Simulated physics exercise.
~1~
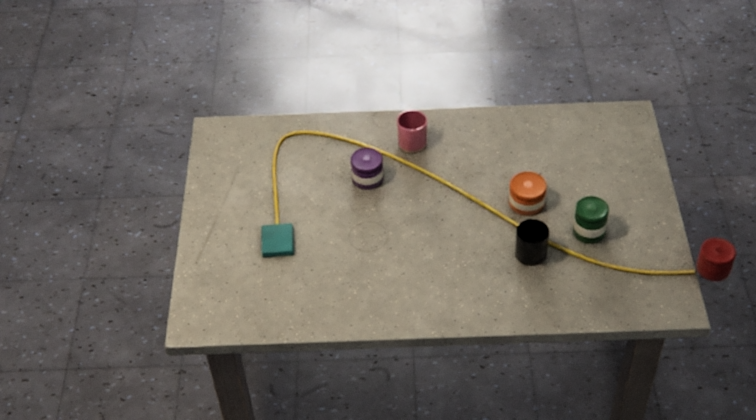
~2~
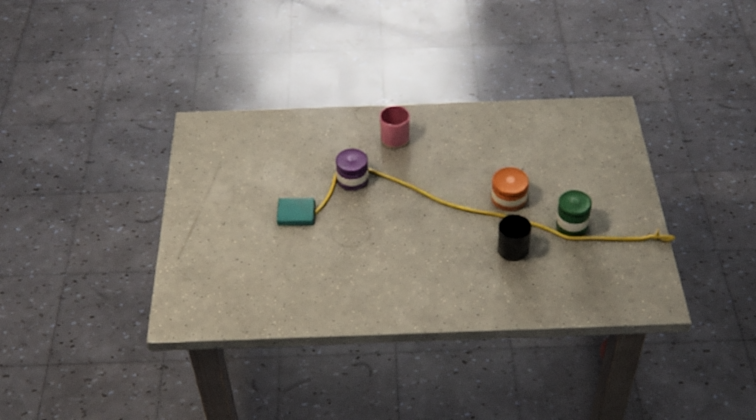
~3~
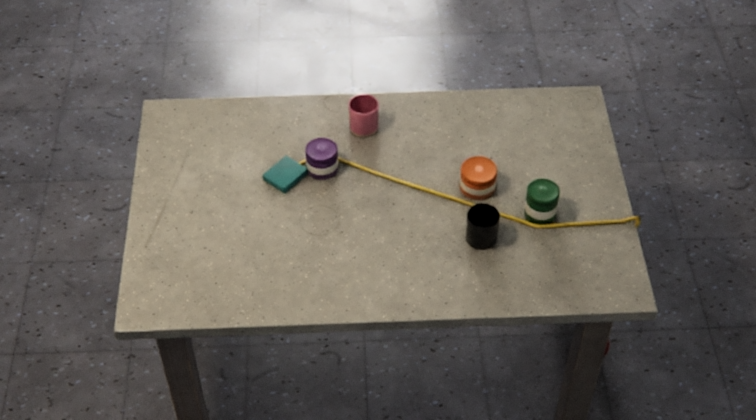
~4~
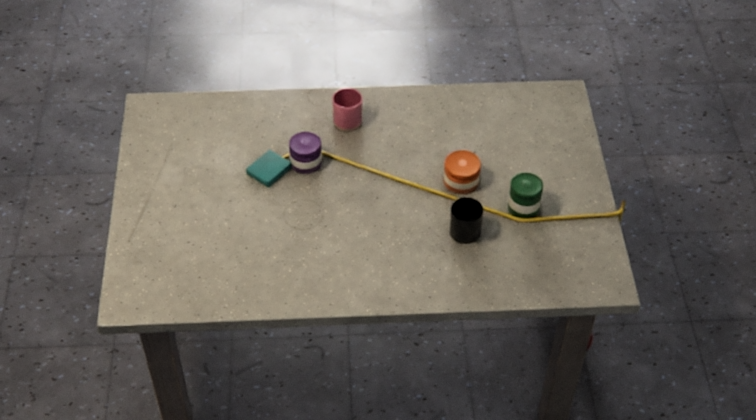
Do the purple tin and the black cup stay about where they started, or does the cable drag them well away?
They both stay about where they started. The purple tin hardly moves and the black cup barely shifts.
A falling red object drags a teal one by yellow cable to the purple tin's side.
